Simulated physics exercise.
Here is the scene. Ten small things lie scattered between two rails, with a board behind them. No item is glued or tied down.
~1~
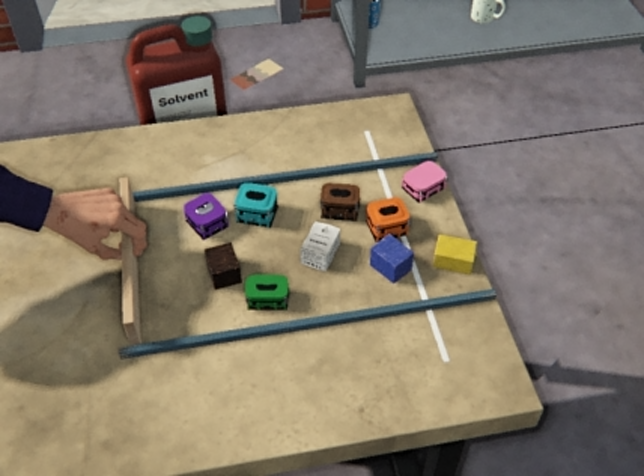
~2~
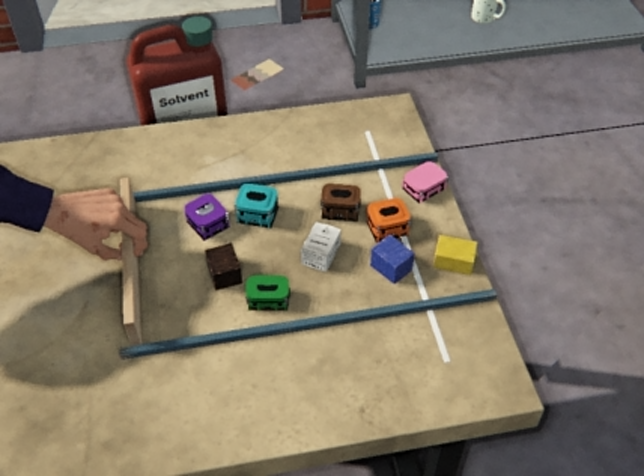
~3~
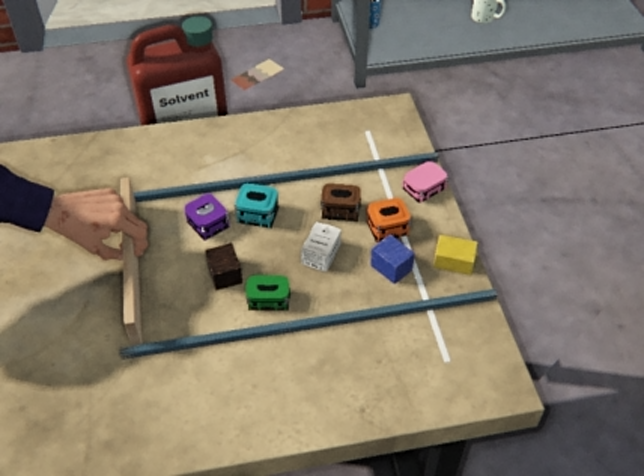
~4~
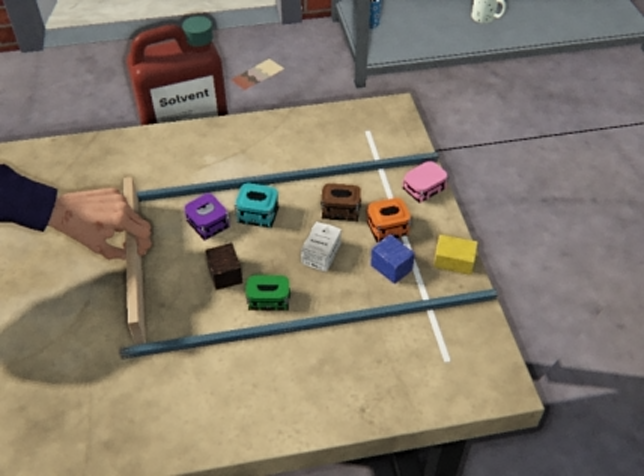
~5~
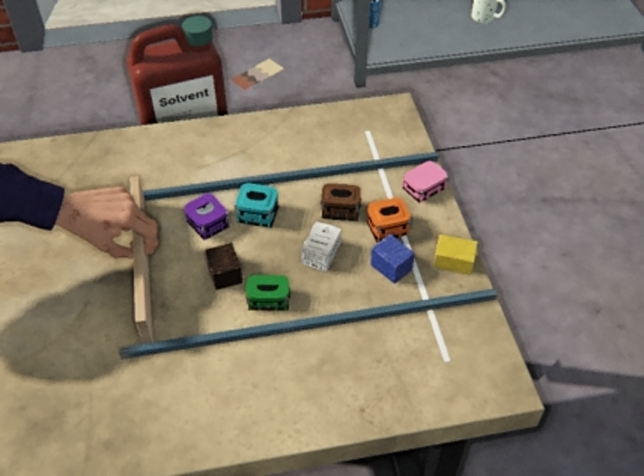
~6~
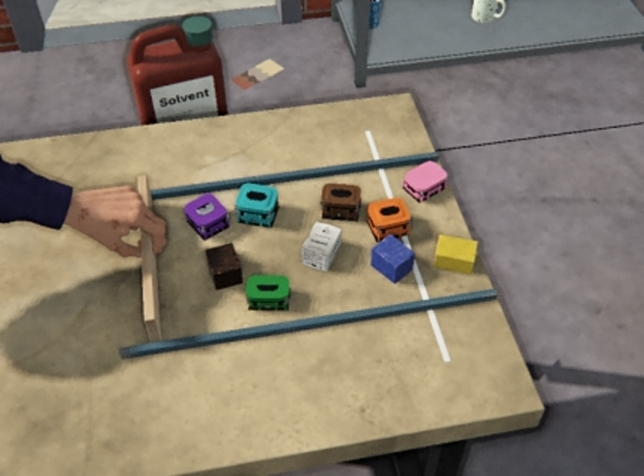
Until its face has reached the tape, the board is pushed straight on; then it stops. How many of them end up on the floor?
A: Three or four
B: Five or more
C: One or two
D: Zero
Answer: A.
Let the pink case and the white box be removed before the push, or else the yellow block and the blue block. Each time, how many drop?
That gives 2 in the first case, then 3 in the second.
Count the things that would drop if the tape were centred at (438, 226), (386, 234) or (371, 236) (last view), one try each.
7, 2, 1.
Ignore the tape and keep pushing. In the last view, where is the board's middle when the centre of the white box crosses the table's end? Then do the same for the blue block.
With the white box it sits around (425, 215), with the blue block around (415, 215).
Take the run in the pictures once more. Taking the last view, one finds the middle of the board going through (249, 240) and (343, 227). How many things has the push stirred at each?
So far 4, and 9 at the second.
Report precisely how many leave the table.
It comes to 4.
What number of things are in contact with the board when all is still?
All in all, 3.
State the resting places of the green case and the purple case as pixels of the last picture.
The green case ends at (437, 265) and the purple case at (408, 194).
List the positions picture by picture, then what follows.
Yellow block (455, 254); pink case (424, 182); orange case (388, 219); board (130, 257); tape (402, 231), in the first frame.
Pink case (425, 183); black block (224, 267), in the second frame.
Orange case (388, 220); purple case (207, 217), in the third frame.
Yellow block (456, 255); white box (322, 247), in the fourth frame.
Pink case (425, 182); blue block (392, 259), in the fifth frame.
Yellow block (456, 255); pink case (425, 182); orange case (389, 219); board (149, 255); tape (402, 231), in the sixth frame.
Soon after, none off yet; yellow block at rest near (456, 255); pink case at rest near (425, 182); orange case at rest near (389, 219).
Then, none off yet; yellow block at rest near (456, 255); pink case moved a little near (434, 180); orange case moving near (393, 218).
At rest, the number that fall off is three or four; fallen, brown case, orange case, pink case and yellow block.
